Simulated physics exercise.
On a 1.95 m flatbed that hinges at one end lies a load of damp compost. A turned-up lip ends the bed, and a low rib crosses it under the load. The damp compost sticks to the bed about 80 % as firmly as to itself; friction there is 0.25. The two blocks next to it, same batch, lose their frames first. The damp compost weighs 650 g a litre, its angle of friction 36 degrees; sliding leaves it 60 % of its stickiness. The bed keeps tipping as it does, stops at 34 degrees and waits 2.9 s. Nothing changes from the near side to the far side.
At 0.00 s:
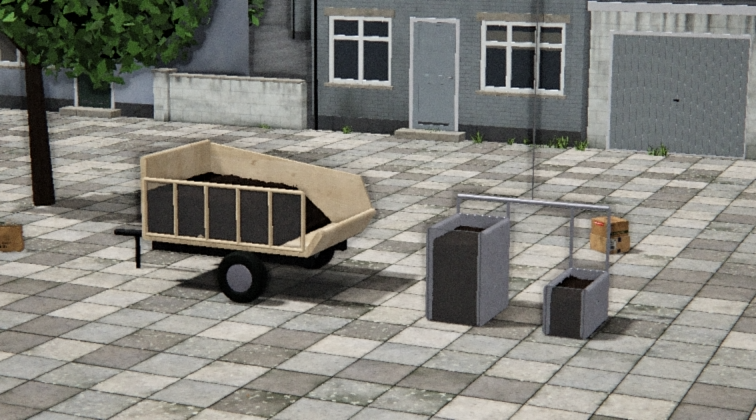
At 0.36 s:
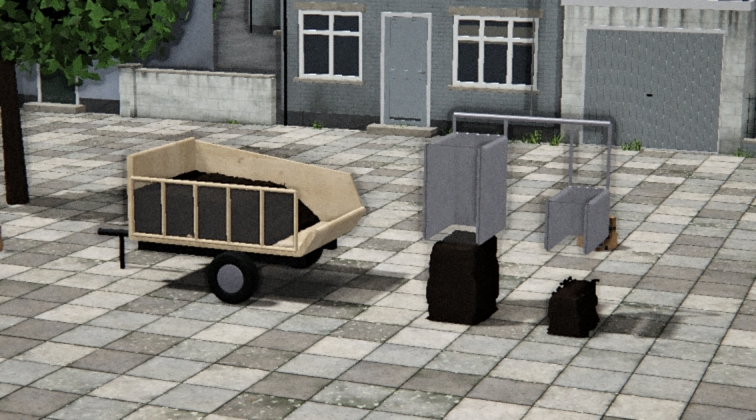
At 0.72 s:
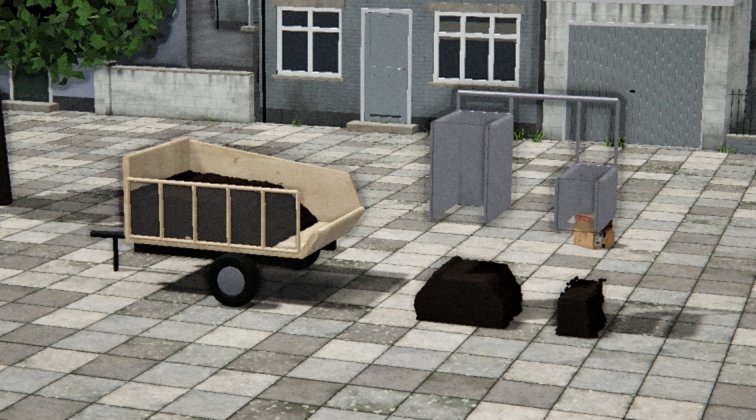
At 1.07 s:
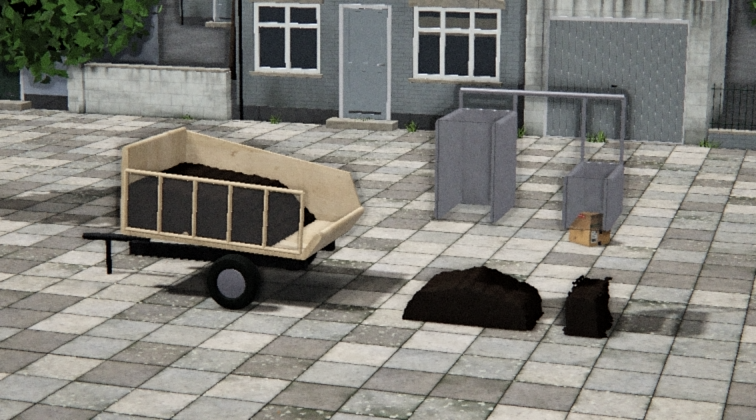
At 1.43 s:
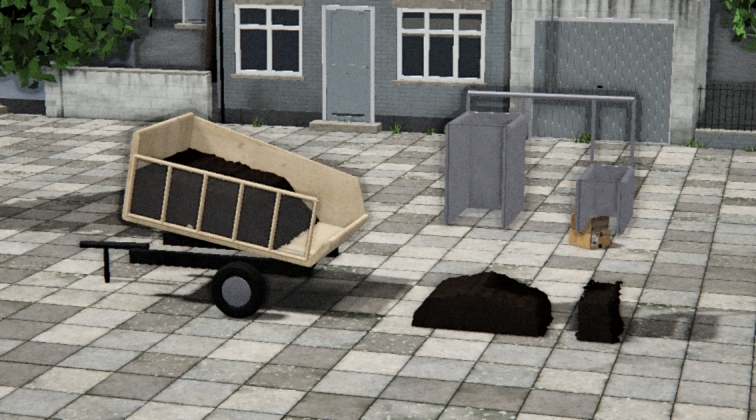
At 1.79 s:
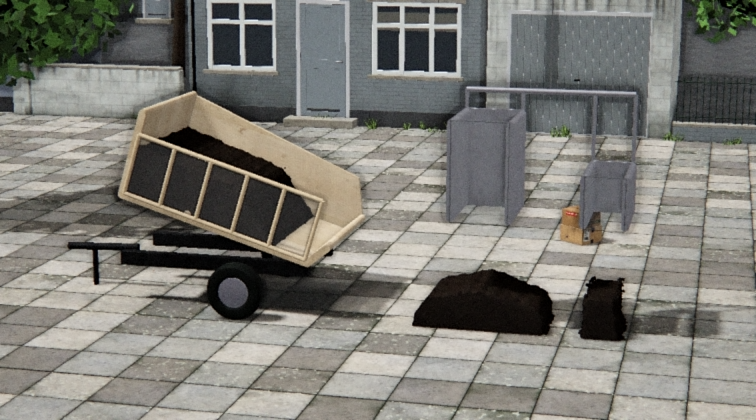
Two grey boxes lift off dark compost blocks and shift back; the taller block slumps into a low mound while the smaller keeps its shape, and then the wooden trailer bed tilts up at its left end, still loaded.
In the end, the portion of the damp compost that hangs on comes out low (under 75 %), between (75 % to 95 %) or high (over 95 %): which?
The band is between (75 % to 95 %).
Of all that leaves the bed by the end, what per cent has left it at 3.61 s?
About 80 %.
After 2.33 s, the tilt is 27 degrees and 100 % is on the bed.
After 2.97 s, the tilt is 34 degrees and 100 % is on the bed.
After 3.61 s, the tilt is 34 degrees and 88 % is on the bed.
After 4.26 s, the tilt is 34 degrees and 85 % is on the bed.
After 5.69 s, at the end, the tilt is 34 degrees and 84 % is on the bed.
